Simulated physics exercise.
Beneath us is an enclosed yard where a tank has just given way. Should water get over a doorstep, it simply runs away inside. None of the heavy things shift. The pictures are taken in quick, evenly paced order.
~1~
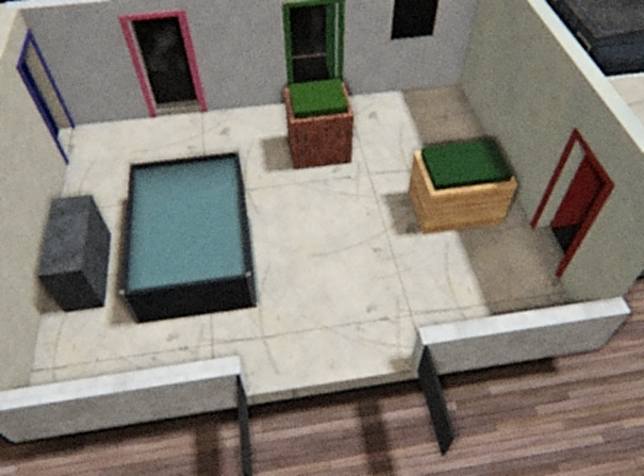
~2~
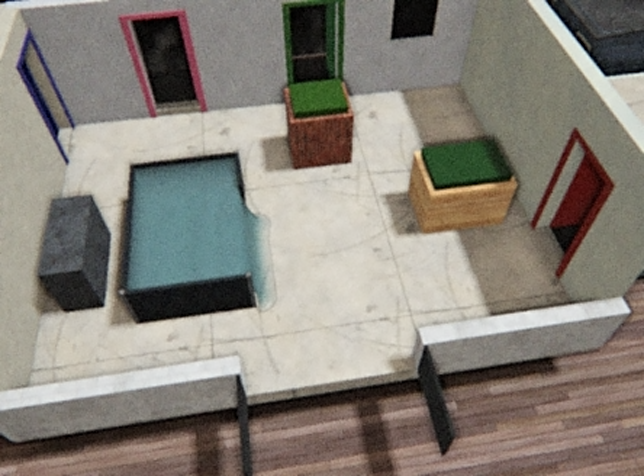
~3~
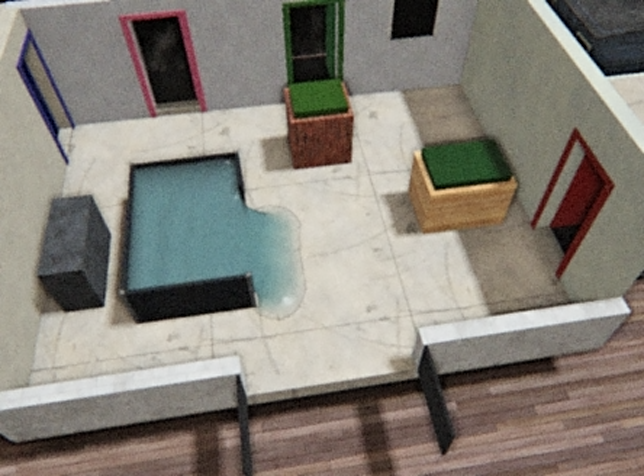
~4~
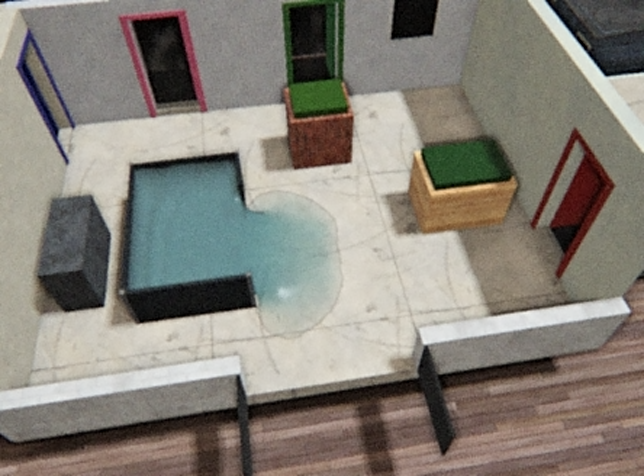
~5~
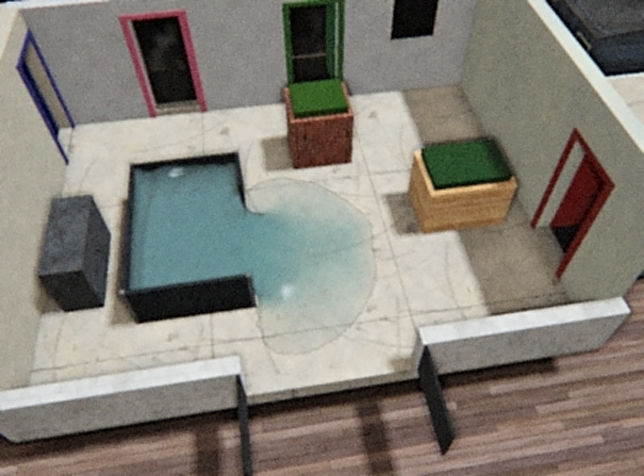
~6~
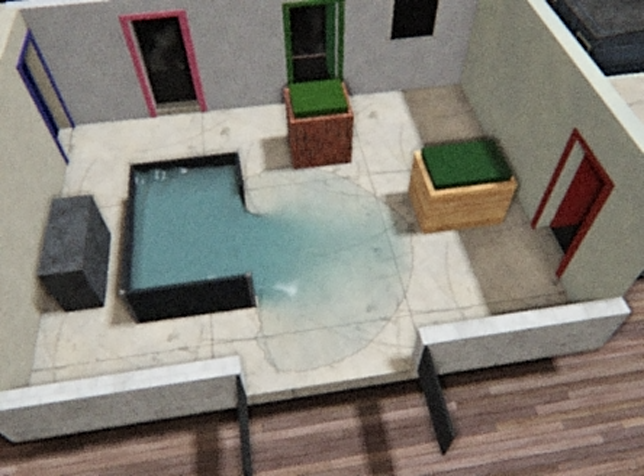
A walled yard held a dark tank of still blue-green water until its right side opened, and the water poured out, spreading across the pale floor in a wide, rounded, thinning puddle.
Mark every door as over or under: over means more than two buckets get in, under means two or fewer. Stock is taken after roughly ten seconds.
Green door - under; red door - over; pink door - under; blue door - under.
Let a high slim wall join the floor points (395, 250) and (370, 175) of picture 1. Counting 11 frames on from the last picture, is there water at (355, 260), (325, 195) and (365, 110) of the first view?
Point by point: First submerged, second submerged, third submerged.
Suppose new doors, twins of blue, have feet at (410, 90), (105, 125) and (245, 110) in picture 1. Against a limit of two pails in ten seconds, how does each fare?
In order: Exceeds it, falls short, falls short.
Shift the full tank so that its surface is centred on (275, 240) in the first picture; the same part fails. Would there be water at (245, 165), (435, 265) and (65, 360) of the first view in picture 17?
Points in turn: Not reached; inundated; not reached.
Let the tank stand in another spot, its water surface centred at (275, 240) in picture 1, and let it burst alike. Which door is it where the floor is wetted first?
It's the red door.
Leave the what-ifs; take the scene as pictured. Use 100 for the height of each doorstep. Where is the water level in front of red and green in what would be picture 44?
The first is near 230 per cent, the second near 100 per cent.
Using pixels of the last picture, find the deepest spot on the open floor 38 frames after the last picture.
It will be deepest around (468, 111).
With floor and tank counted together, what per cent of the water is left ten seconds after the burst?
Estimate: 70 %.
A moment on, water covers 35 % of the floor; the green door not reached, the red door under two buckets in, the pink door not reached, the blue door not reached.
Next, water covers 45 % of the floor; the green door not reached, the red door far over two buckets in, the pink door not reached, the blue door not reached.
Then, water covers 50 % of the floor; the green door not reached, the red door far over two buckets in, the pink door not reached, the blue door not reached.
Later, water covers 60 % of the floor; the green door wet at the sill, nothing in, the red door far over two buckets in, the pink door not reached, the blue door not reached.
In the end, water covers 85 % of the floor; the green door wet at the sill, nothing in, the red door far over two buckets in, the pink door wet at the sill, nothing in, the blue door under two buckets in.
